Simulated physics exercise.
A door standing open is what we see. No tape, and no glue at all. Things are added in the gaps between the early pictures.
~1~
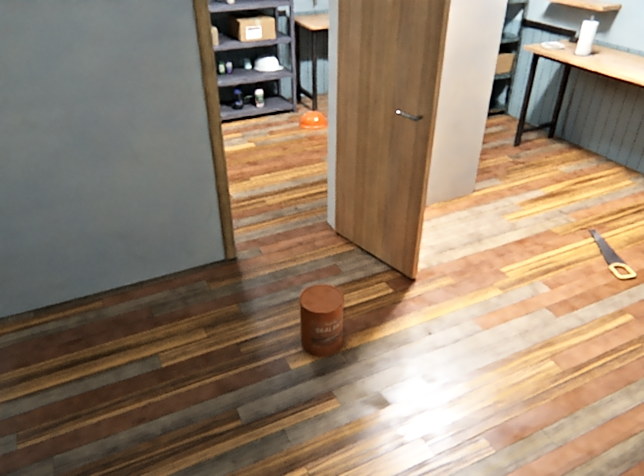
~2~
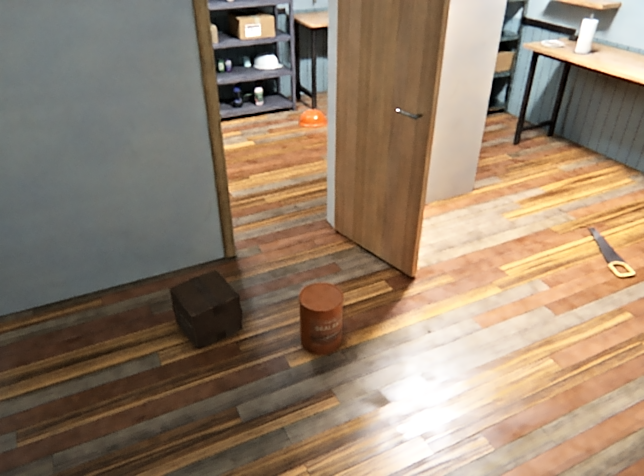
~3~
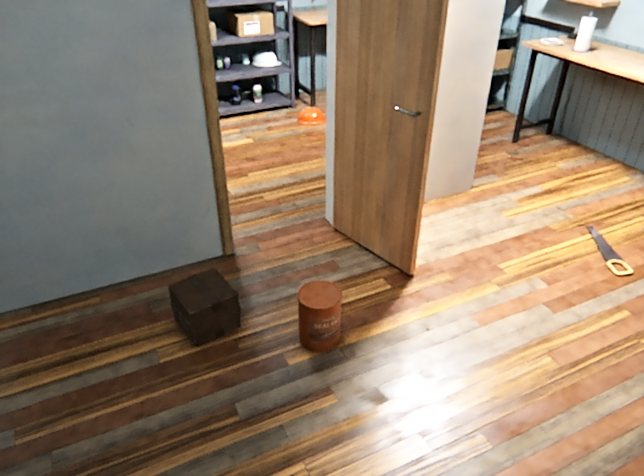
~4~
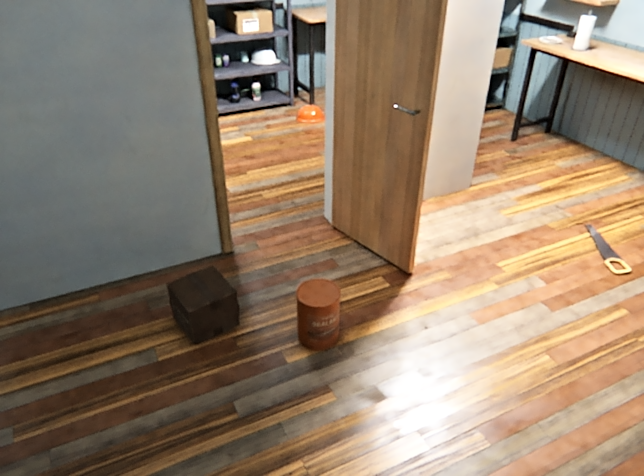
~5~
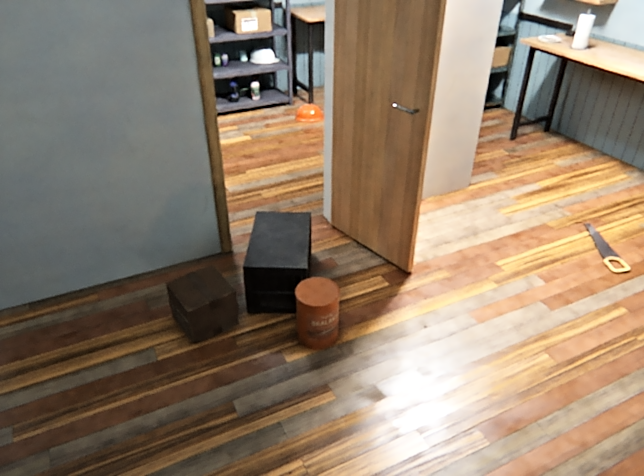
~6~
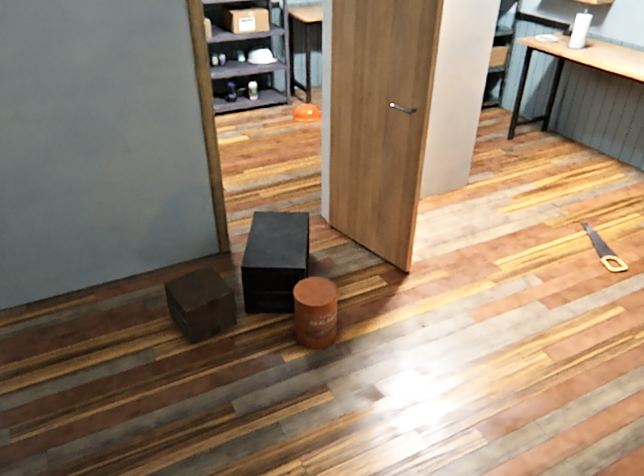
At the start, a wooden door stands wide open above a striped plank floor, with an orange-brown pail in front of it and a saw at right. A brown box appears to the left of the pail, then a larger black chest appears behind them, while the door stays still.
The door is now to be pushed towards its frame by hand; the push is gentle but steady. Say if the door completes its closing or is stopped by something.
My bet is the door will never touch the frame.
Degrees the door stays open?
Some 50°.
Then, 0.90 s on from there, open by 87°.
Then, 1.50 s on from there, open by 66°.
In the end, open by 52°; all 3 unmoved. At the end, from the last picture's camera, black chest near (276, 260).
